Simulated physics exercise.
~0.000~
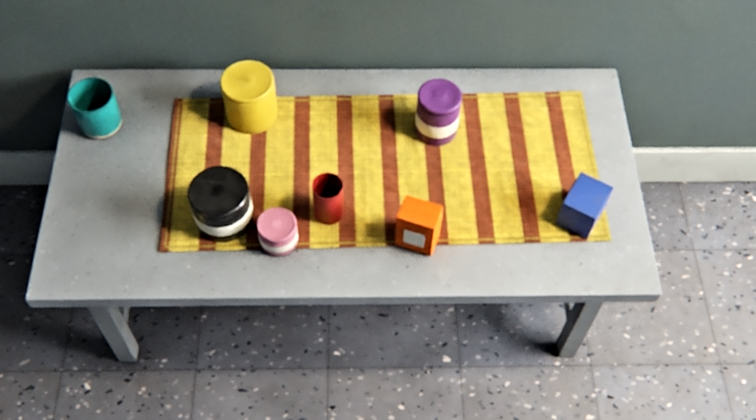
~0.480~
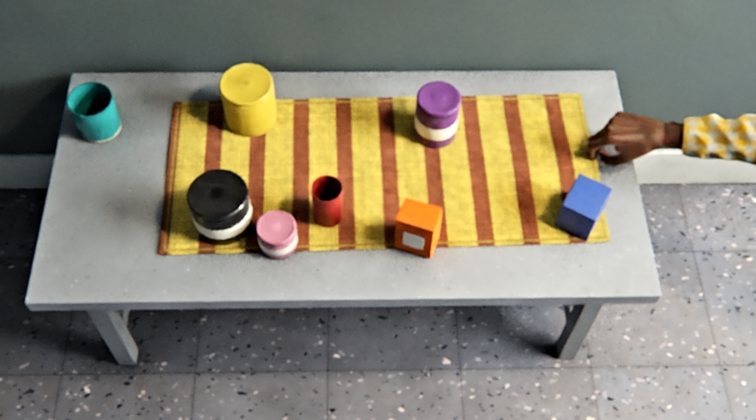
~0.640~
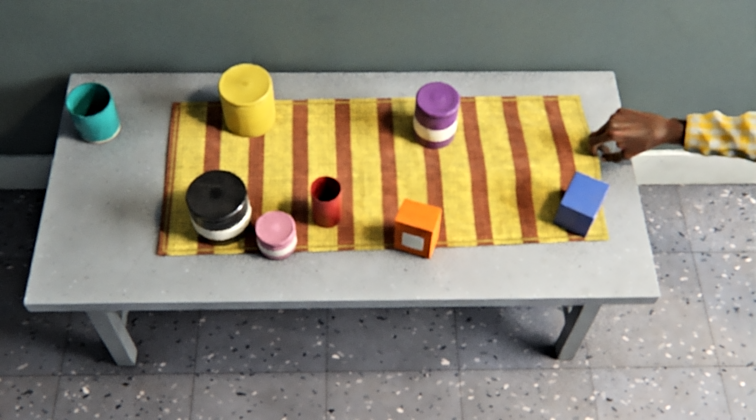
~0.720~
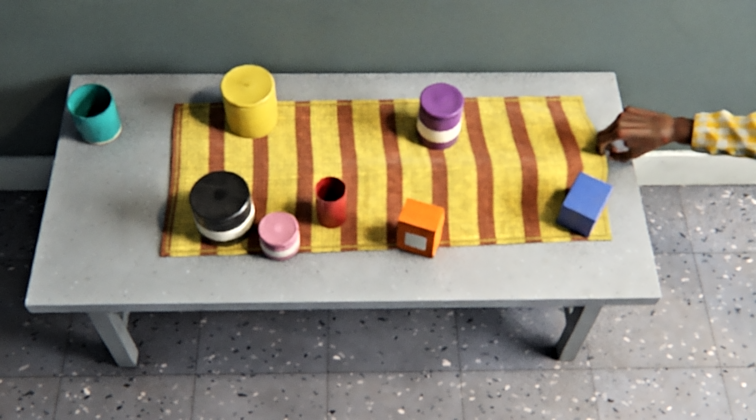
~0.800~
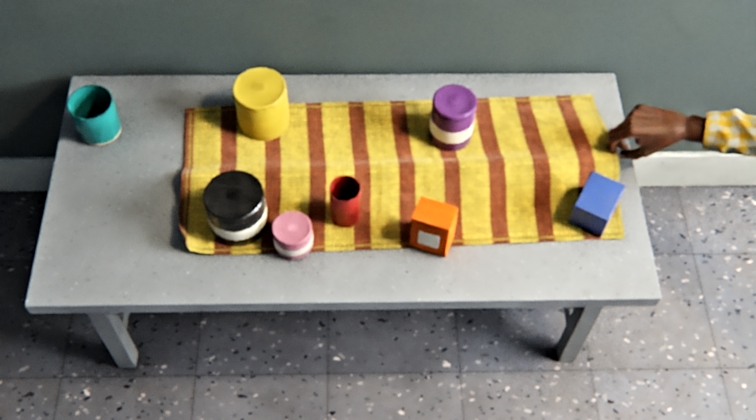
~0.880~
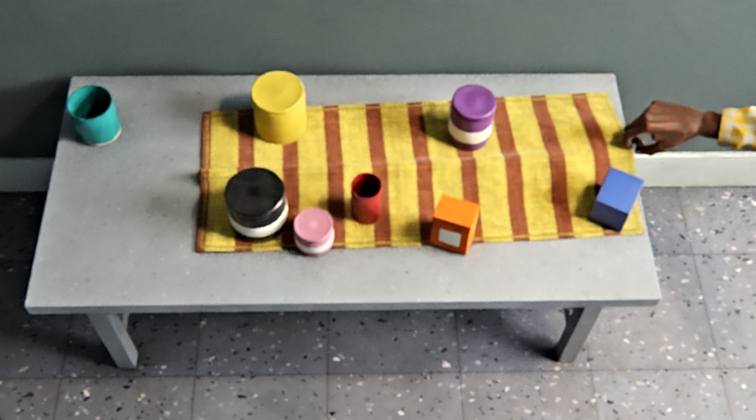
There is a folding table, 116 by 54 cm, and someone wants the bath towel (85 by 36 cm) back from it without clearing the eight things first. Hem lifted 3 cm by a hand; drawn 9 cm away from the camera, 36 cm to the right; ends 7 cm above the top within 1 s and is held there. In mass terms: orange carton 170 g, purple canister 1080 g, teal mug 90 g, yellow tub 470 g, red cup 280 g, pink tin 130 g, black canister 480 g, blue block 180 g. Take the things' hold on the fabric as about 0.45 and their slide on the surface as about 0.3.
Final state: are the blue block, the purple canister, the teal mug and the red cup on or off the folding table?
Final state: Blue block off, purple canister off, teal mug on, red cup on.
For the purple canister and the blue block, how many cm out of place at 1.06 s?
The purple canister sits around 15 centimetres from its start, the blue block around 15 centimetres.
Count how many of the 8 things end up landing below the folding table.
My count is 2.
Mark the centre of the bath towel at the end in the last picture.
(600, 153) or thereabouts.
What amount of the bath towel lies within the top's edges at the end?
Near 60 in a hundred.
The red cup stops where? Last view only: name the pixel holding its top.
Roughly (562, 165).
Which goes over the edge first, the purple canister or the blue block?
The blue one.
By 1.1 s, 90 % of the bath towel is still over the top; red cup 17 cm off its start, purple canister 16 cm off its start, blue block 16 cm off its start.
By 1.2 s, 80 % of the bath towel is still over the top; red cup 27 cm off its start, purple canister 27 cm off its start, blue block over the edge.
By 1.4 s, 70 % of the bath towel is still over the top; purple canister 39 cm off its start at (634, 89), red cup 37 cm off its start at (519, 162), blue block over the edge.
By 1.6 s, 65 % of the bath towel is still over the top; purple canister 47 cm off its start, red cup 40 cm off its start, blue block over the edge.
By 3.2 s, 60 % of the bath towel is still over the top; purple canister over the edge, red cup 44 cm off its start at (562, 165), blue block over the edge, teal mug 0 cm off its start at (89, 102).
